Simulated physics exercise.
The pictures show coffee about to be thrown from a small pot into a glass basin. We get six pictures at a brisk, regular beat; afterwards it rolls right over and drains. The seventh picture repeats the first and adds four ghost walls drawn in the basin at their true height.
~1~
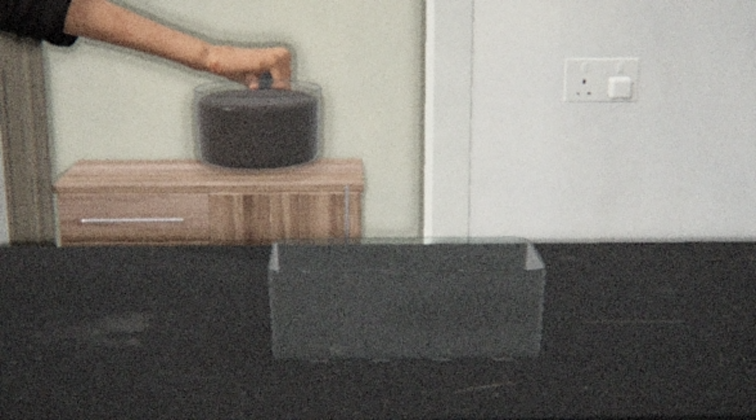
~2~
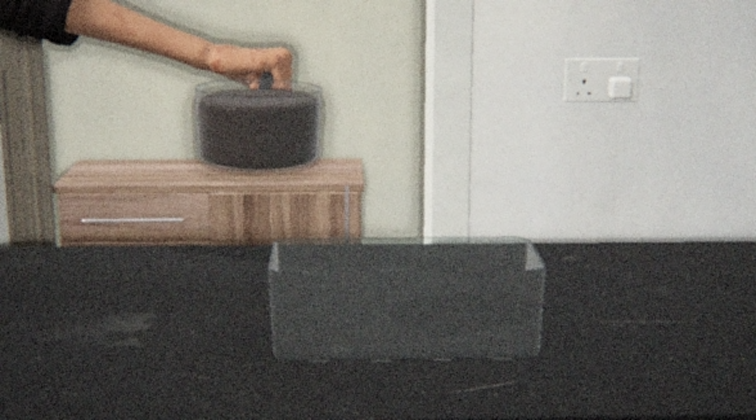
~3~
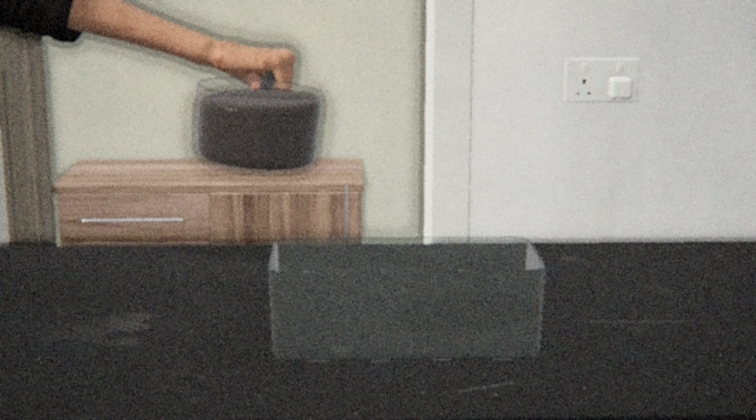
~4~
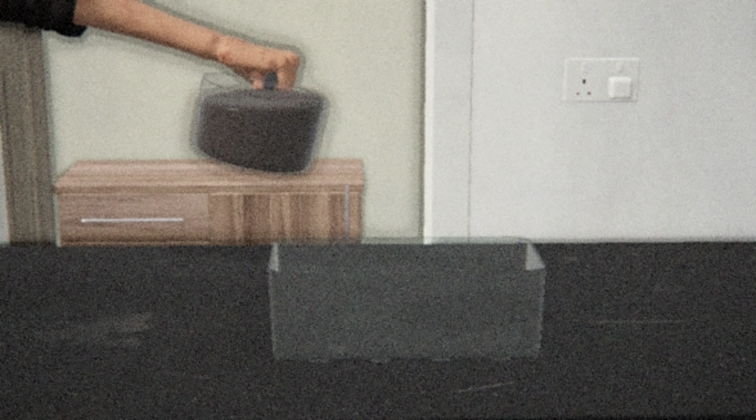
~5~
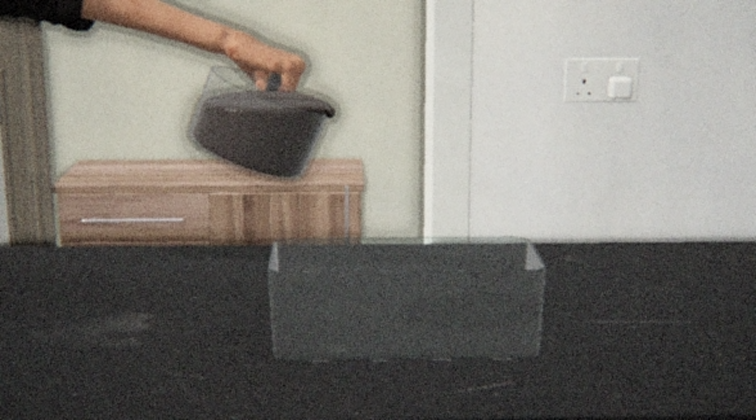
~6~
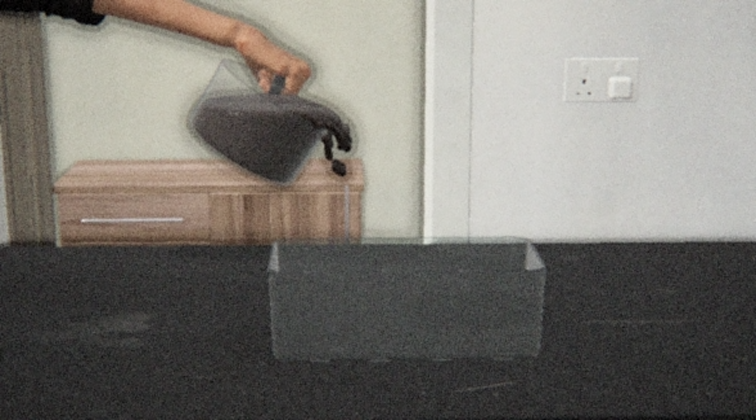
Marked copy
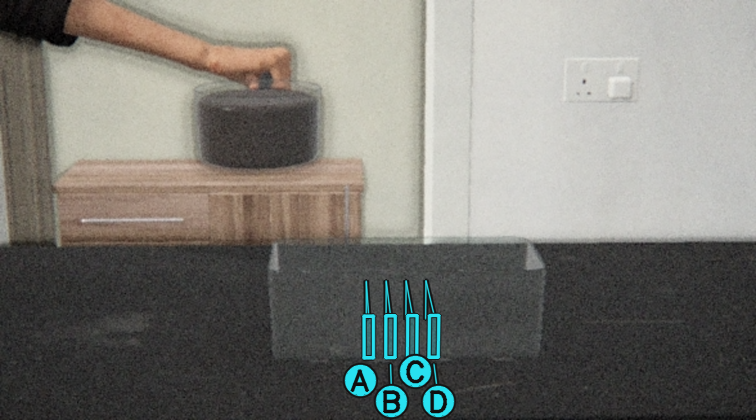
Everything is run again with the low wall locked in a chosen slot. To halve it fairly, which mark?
Slot B does it best.
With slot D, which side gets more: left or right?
The left side.
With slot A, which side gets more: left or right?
The right side.
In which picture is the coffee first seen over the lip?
In picture 5.
On the marked copy, A at (368, 364); B at (390, 364); C at (412, 364); D at (433, 363).
With A, about 30 % ends left of the wall and 68 % right of it.
With B, about 49 % ends left of the wall and 49 % right of it.
With C, about 77 % ends left of the wall and 21 % right of it; 3 % is lost outside.
With D, about 92 % ends left of the wall and 7 % right of it.
